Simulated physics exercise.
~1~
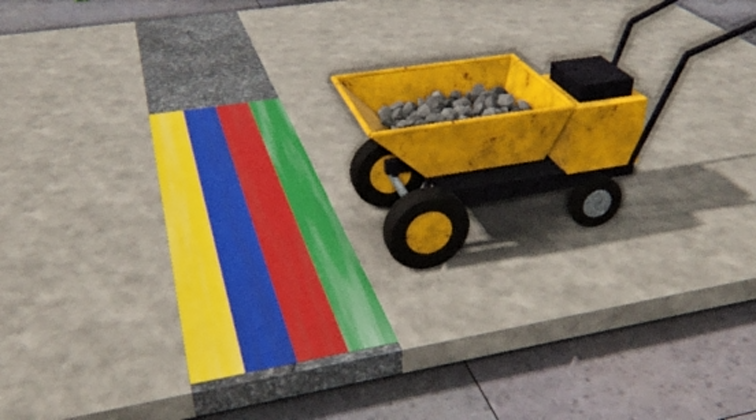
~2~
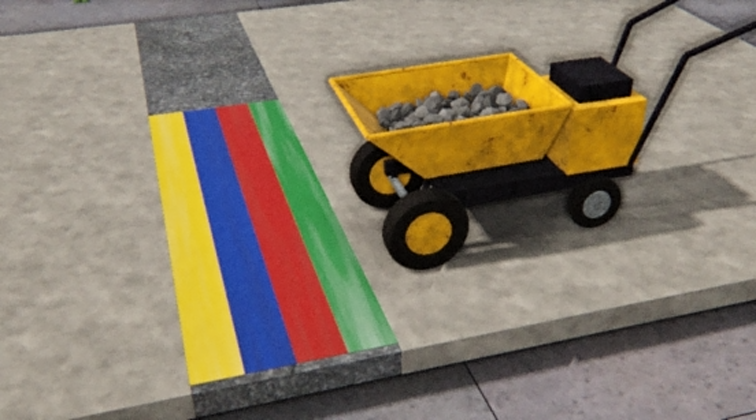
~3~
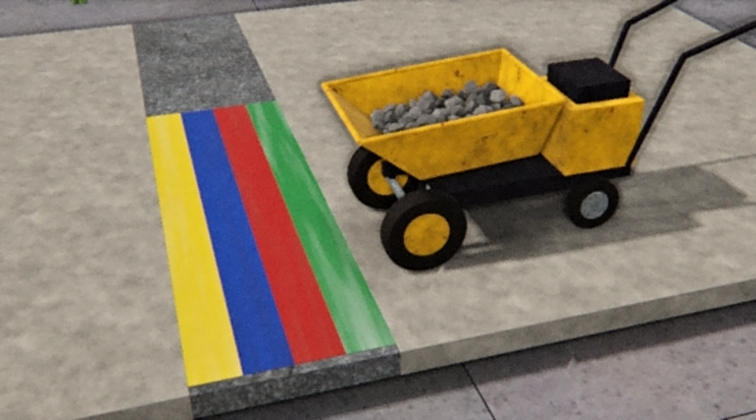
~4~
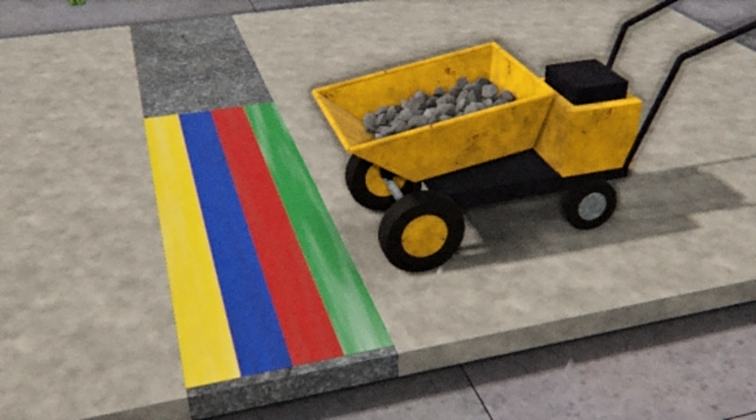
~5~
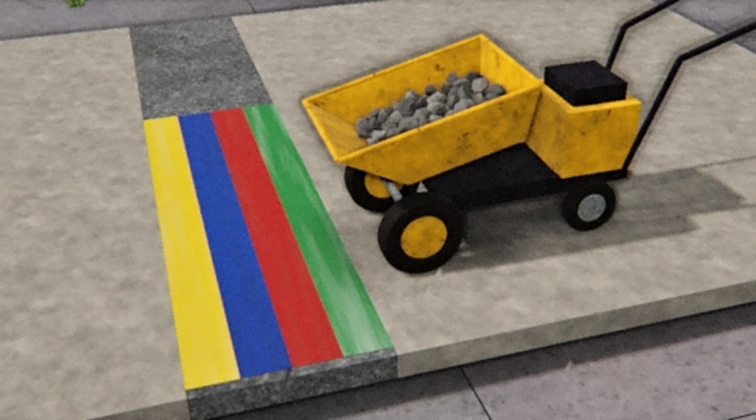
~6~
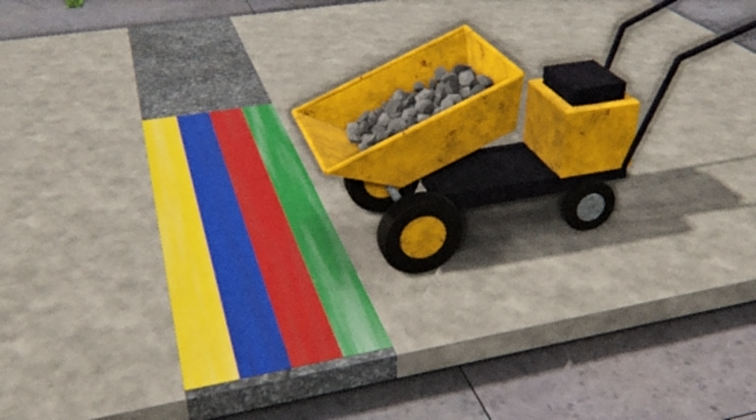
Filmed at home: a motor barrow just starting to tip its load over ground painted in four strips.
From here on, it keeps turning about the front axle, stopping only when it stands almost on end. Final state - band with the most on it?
Blue band.
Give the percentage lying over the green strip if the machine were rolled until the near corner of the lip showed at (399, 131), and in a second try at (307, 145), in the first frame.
It comes out near 10 in a hundred for the first and near 0 in a hundred for the second.
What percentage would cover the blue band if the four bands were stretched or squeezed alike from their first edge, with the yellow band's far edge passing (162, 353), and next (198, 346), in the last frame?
Near 40 and 40 in a hundred.
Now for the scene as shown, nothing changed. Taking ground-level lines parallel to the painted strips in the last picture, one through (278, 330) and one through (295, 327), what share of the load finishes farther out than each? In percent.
Close to 60 and 70 per cent respectively.
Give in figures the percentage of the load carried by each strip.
Green: About 0; red: About 20; blue: About 40; yellow: About 20.
Shortly afterwards, skip tipped steeply; the whole lot in the skip.
Next, skip tipped steeply; near half in the skip; a little over the red strip; near a quarter over the blue strip; only a few over the yellow strip.
Some moments later, skip tipped right over; a little in the skip; near a quarter over the red strip; near half over the blue strip; near a quarter over the yellow strip; only a few off the paint.
In the end, skip tipped right over; a little in the skip; none at all over the green strip; near a quarter over the red strip; near half over the blue strip; near a quarter over the yellow strip; only a few off the paint.
